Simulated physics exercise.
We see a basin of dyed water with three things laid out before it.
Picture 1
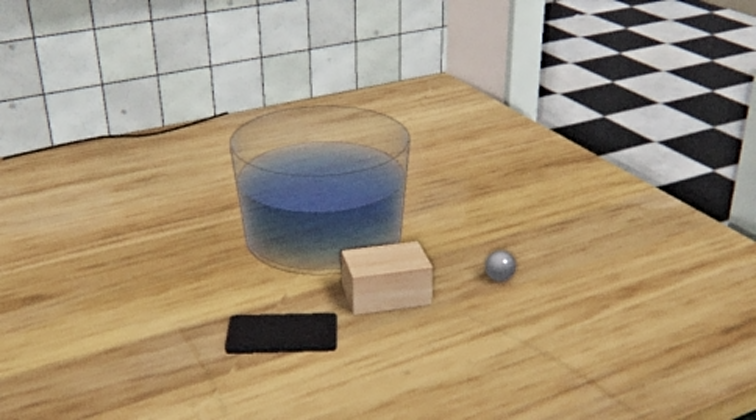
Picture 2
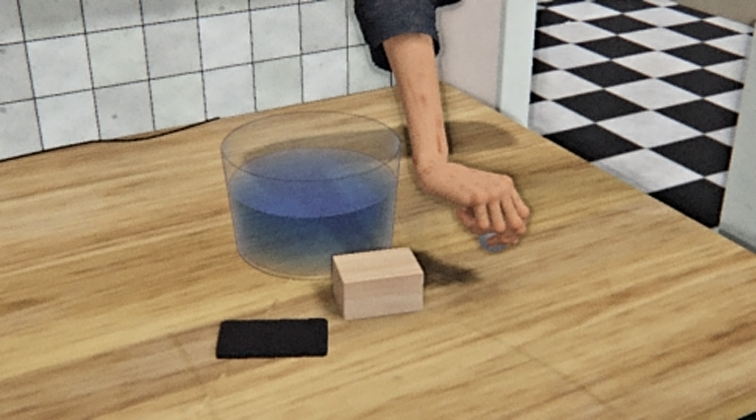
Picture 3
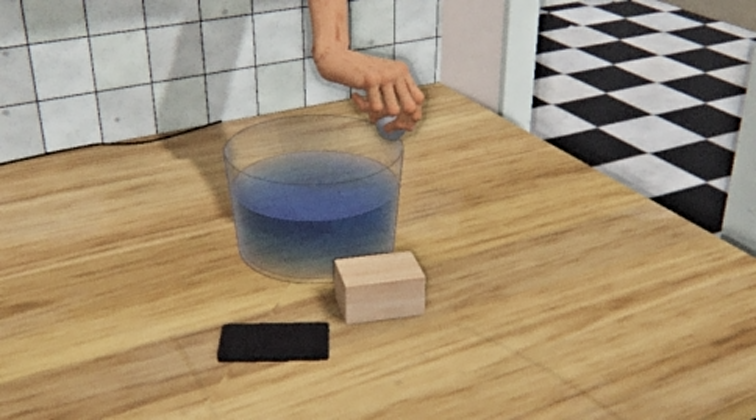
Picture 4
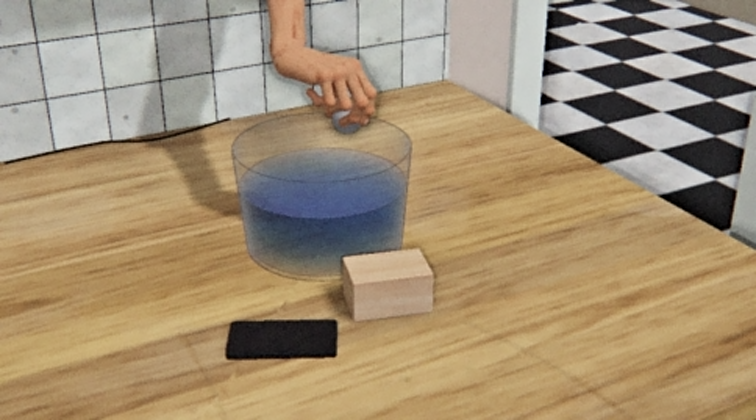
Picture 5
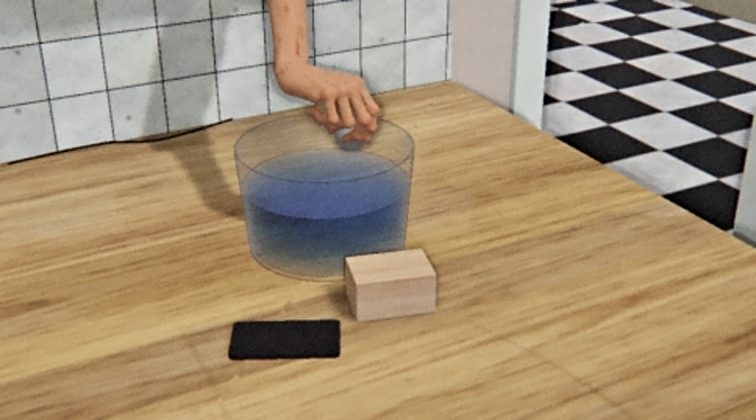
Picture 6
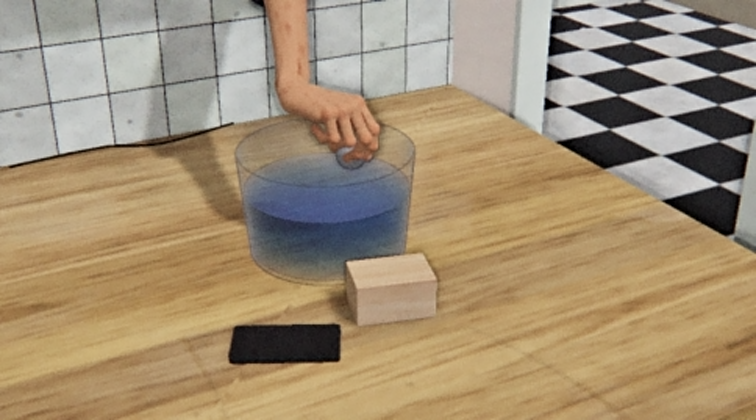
In the video, a phone, a wooden block and a steel ball lie before a clear basin of blue water; a hand picks up the ball, carries it left above the basin, and lowers it to just over the water.
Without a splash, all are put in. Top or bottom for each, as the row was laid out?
Left sinks; middle floats; right sinks.
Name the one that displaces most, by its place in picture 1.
That is the middle object.
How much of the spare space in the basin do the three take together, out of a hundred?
About 16 per cent.
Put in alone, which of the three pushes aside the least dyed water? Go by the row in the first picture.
That is the right thing.
Soon after, the steel ball goes to the bottom.
Later, the wooden block floats.
In the end, the phone goes to the bottom; afloat, wooden block.
